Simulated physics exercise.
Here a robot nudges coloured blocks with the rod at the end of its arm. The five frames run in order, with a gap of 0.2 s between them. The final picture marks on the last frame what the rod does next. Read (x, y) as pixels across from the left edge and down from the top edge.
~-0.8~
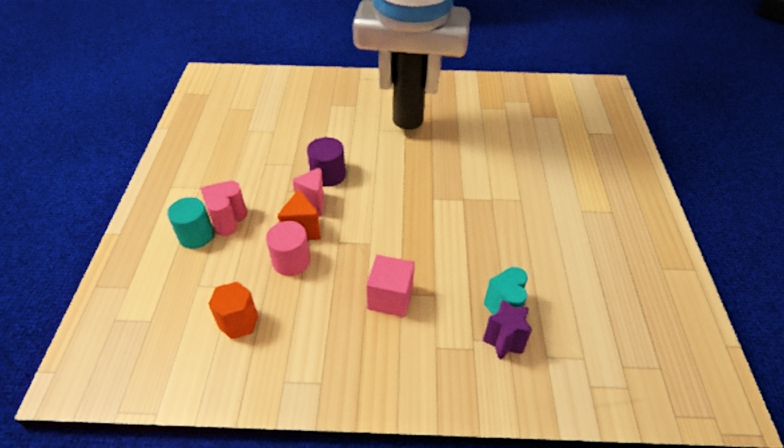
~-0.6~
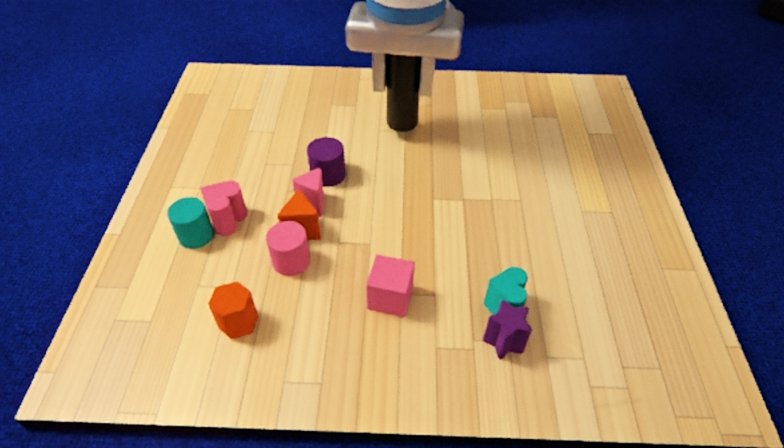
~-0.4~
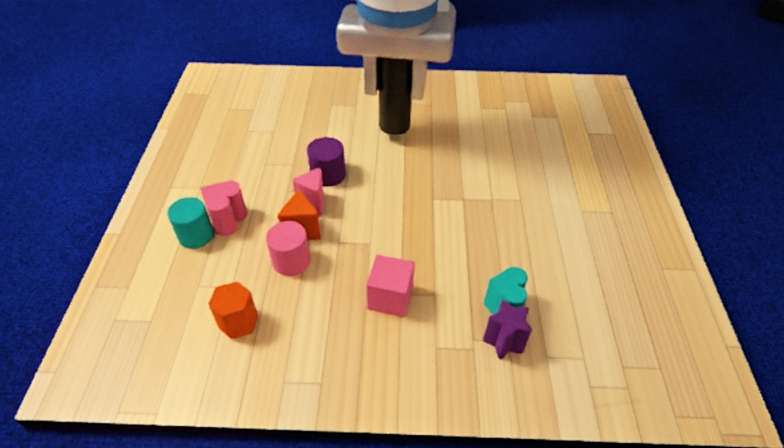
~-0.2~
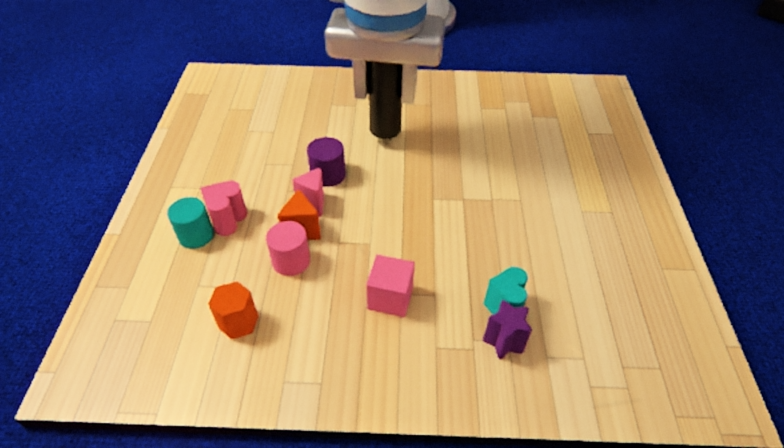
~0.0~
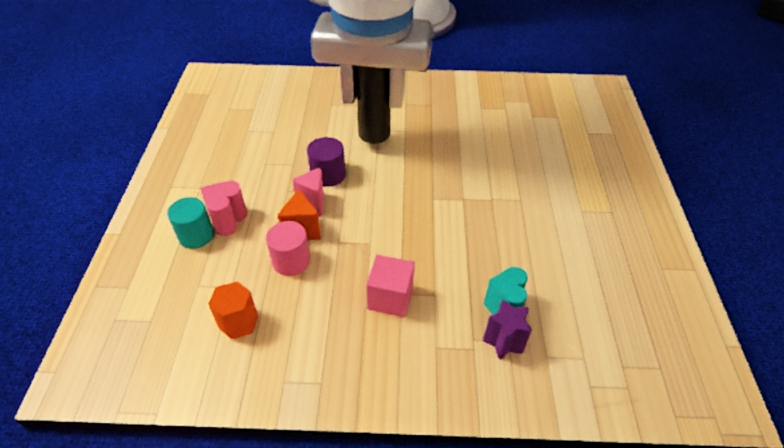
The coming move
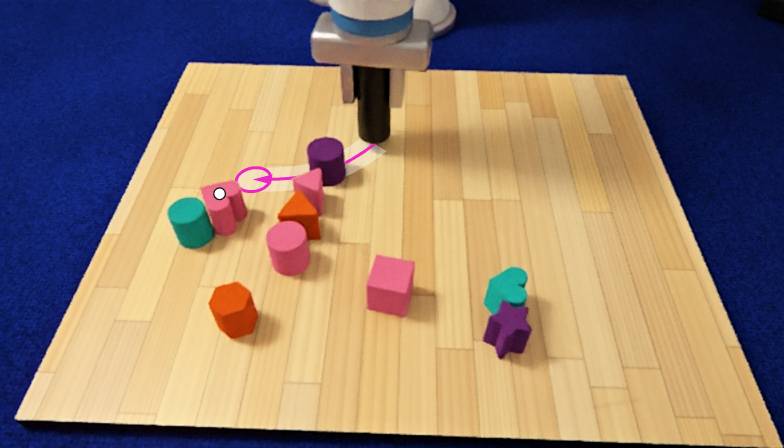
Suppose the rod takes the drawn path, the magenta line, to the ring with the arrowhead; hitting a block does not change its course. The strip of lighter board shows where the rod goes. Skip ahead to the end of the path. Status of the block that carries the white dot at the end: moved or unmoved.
Once the path ends, it is where it was.
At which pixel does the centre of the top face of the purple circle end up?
By then it is at (267, 179).
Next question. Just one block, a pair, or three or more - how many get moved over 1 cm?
I expect just one block to be moved by more than 1 cm.
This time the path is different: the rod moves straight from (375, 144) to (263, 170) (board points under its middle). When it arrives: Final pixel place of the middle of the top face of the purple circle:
Near (309, 157).
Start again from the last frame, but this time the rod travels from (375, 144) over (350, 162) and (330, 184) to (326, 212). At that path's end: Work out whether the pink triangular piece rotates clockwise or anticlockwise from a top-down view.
From above, clockwise.
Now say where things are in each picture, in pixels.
In the first picture, tip of the rod (408, 120), middles of tops, pink heart-shaped block (220, 194), pink triangular piece (310, 179), purple circle (325, 148).
In the second picture, rod (402, 122), nothing pushed.
In the third picture, rod (395, 125), nothing pushed.
In the fourth picture, rod (385, 129), nothing pushed.
In the fifth picture, rod (374, 134), pink heart-shaped block (220, 194), pink triangular piece (310, 179), purple circle (325, 148).
The line goes from (375, 144) over (342, 164) and (300, 177) to (254, 179); the dot is on the pink heart-shaped block.
The first path, step by step. One third of the way, rod (341, 154); purple circle (313, 155).
Two thirds of the way, rod (298, 167); pink triangular piece (308, 183); purple circle (277, 174).
At the end, rod (251, 169); pink heart-shaped block unmoved; pink triangular piece (308, 183); purple circle (267, 179).
